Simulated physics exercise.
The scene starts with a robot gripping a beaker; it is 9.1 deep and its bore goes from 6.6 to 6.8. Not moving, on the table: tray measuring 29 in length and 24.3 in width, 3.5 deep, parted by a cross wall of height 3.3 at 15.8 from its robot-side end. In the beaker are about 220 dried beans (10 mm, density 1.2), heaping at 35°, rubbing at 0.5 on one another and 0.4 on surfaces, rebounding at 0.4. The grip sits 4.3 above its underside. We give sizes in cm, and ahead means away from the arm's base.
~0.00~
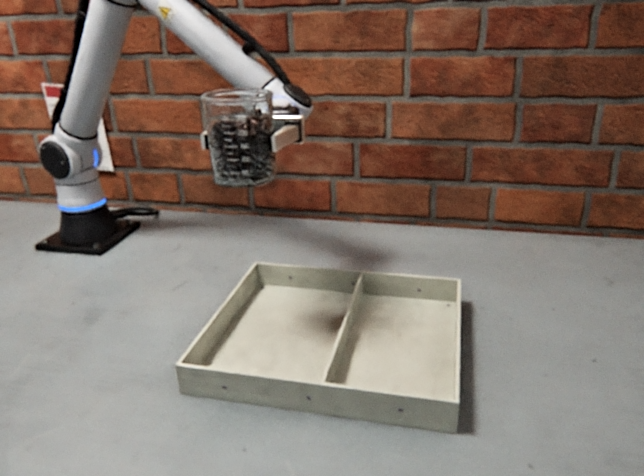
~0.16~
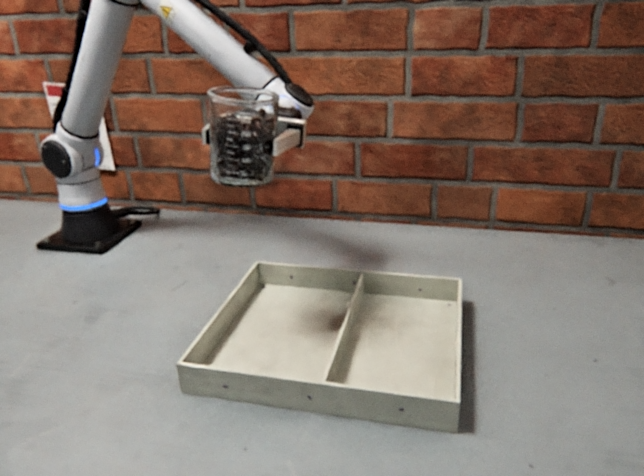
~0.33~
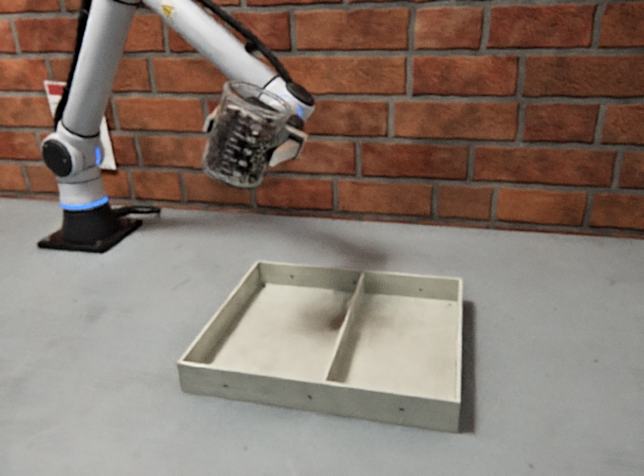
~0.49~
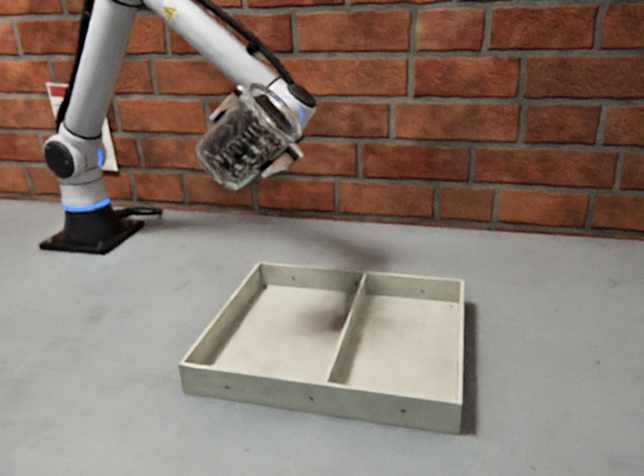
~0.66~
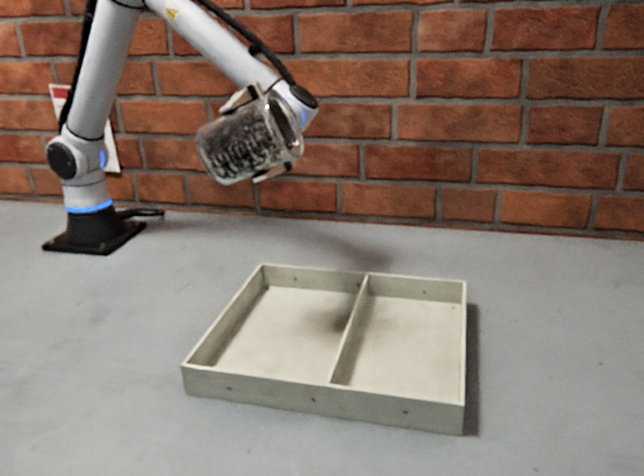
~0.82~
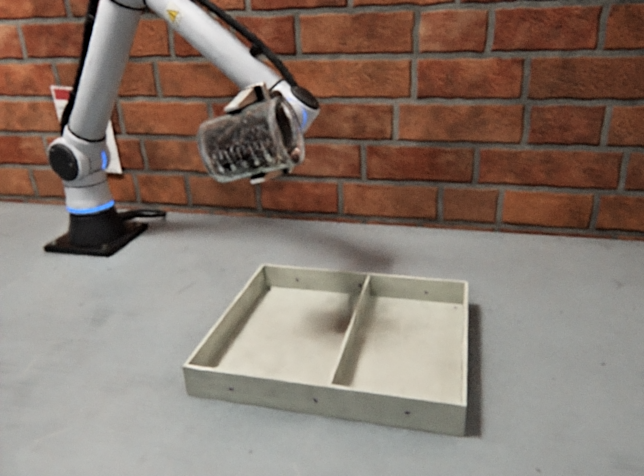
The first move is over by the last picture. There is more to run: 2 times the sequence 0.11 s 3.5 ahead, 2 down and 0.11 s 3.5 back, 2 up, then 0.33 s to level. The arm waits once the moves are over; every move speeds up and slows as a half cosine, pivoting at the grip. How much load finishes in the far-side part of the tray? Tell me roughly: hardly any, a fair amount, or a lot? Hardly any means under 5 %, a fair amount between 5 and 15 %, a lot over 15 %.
A fair amount.
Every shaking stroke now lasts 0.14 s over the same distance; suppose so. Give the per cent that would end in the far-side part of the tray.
It would be some 5 %.
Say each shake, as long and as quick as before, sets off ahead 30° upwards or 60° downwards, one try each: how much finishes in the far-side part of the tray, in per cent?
You'd get some 45 per cent with the first setting and some 0 per cent with the second.
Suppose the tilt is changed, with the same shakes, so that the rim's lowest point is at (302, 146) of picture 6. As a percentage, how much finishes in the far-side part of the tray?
The share is around 0 %.
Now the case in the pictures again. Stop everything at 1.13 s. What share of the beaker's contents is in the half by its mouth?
Some 35 percent is in that half.
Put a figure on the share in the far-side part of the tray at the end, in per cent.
8 per cent, more or less.
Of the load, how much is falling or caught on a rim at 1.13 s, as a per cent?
7 %.
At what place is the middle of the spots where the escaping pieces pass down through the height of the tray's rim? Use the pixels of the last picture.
I'd put it somewhere near (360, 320).
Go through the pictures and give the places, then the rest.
In the first frame, beaker middle at (241, 138), level; upper third of the load around (241, 128), from x 215 to 270, top at y 110; 222 in the beaker.
In the second frame, beaker middle at (243, 138), tilted 7° forward; upper third of the load around (241, 128), from x 215 to 270, top at y 110.
In the third frame, beaker middle at (245, 137), tilted 26° forward; upper third of the load around (241, 128), from x 210 to 275, top at y 110.
In the fourth frame, beaker middle at (247, 139), tilted 48° forward; upper third of the load around (241, 130), from x 205 to 280, top at y 110.
In the fifth frame, beaker middle at (249, 141), tilted 67° forward; upper third of the load around (242, 129), from x 205 to 285, top at y 110.
In the sixth frame, beaker middle at (251, 142), tilted 74° forward; upper third of the load around (242, 130), from x 210 to 295, top at y 115; 222 in the beaker.
By 1.13 s, tilted 74° forward, highest piece 26 above the table; 205 in the beaker, 1 in the far-side part, 16 in flight or on a rim.
By 1.44 s, tilted 33° forward, highest piece 28 above the table; 186 in the beaker, 19 in the far-side part, 13 in the robot-side part, 4 in flight or on a rim.
By 1.79 s, level, highest piece 29 above the table; 186 in the beaker, 19 in the far-side part, 17 in the robot-side part.
By 2.84 s, level, highest piece 29 above the table; 186 in the beaker, 19 in the far-side part, 17 in the robot-side part.
Final count, 186 in the beaker, 19 in the far-side part, 17 in the robot-side part. That is 9 % in the far-side part of the tray.
